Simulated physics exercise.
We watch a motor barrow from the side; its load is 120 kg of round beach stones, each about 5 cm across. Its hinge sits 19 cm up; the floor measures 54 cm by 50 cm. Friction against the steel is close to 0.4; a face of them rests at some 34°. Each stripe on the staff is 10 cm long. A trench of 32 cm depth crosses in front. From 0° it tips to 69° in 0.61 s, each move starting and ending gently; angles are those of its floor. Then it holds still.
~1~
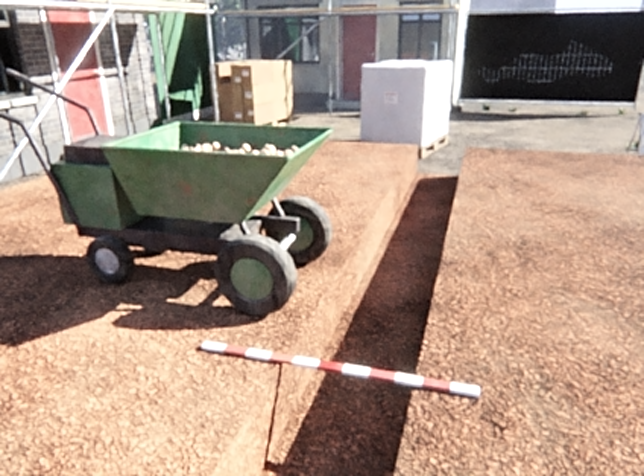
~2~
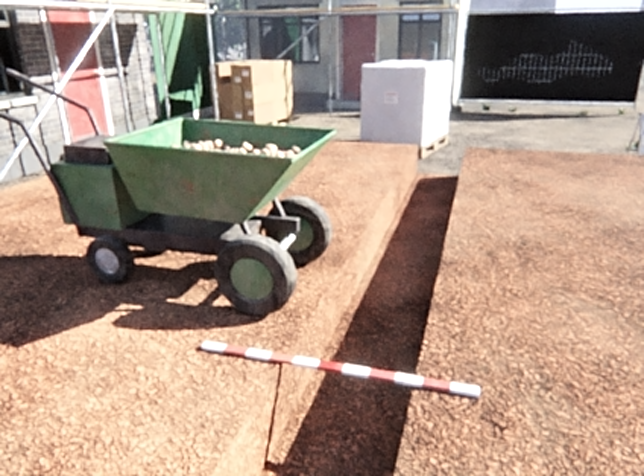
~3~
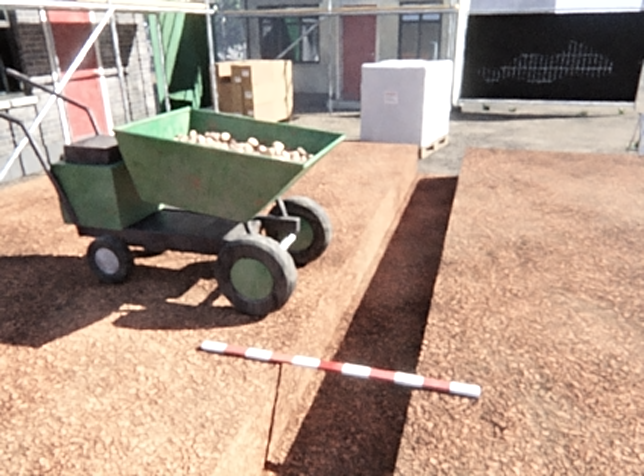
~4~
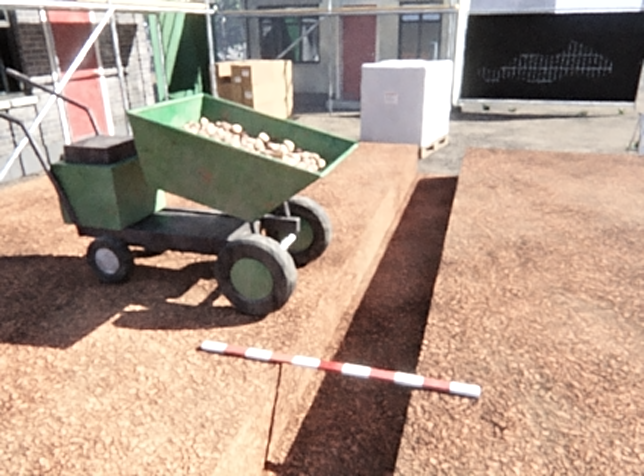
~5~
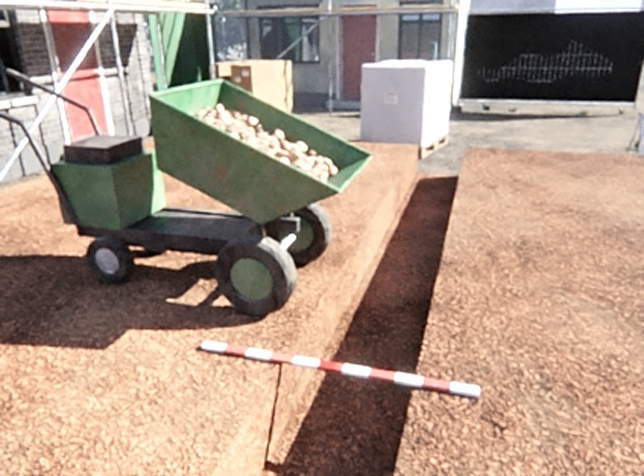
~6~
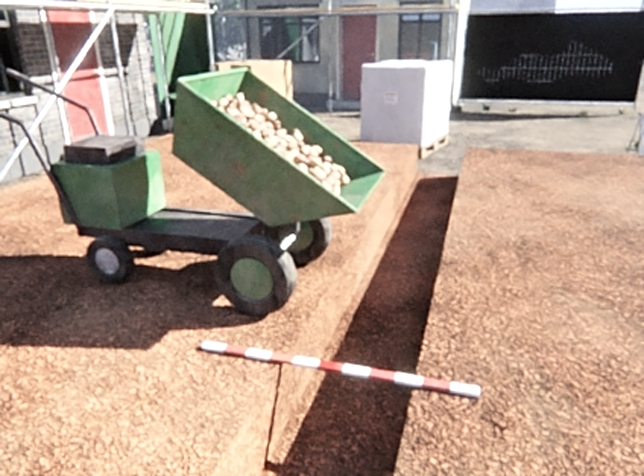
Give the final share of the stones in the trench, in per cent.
About 30 per cent.
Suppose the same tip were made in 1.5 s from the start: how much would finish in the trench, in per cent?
In that case some 50 per cent.
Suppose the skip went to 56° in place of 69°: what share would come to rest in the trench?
In that case some 30 per cent.
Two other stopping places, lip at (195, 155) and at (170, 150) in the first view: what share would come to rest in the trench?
About 100 and 90 per cent.
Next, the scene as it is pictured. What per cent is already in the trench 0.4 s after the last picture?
About 10 per cent by then.
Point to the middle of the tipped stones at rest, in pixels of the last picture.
Near (481, 307).
Then, 0.2 s after the last picture the floor is at 59°, 100 % in the skip; the foremost stones are at (366, 227).
Then, 0.4 s after the last picture the floor is at 69°, 81 % in the skip, 9 % in the trench, 9 % past the trench; the foremost stones are at (458, 290).
Then, 0.8 s after the last picture the floor is at 69°, 16 % in the skip, 15 % in the trench, 69 % past the trench; the foremost stones are past the picture's edge.
Then, 2.7 s after the last picture the floor is at 69°, 0 % in the skip, 30 % in the trench, 70 % past the trench; the foremost stones are past the picture's edge.
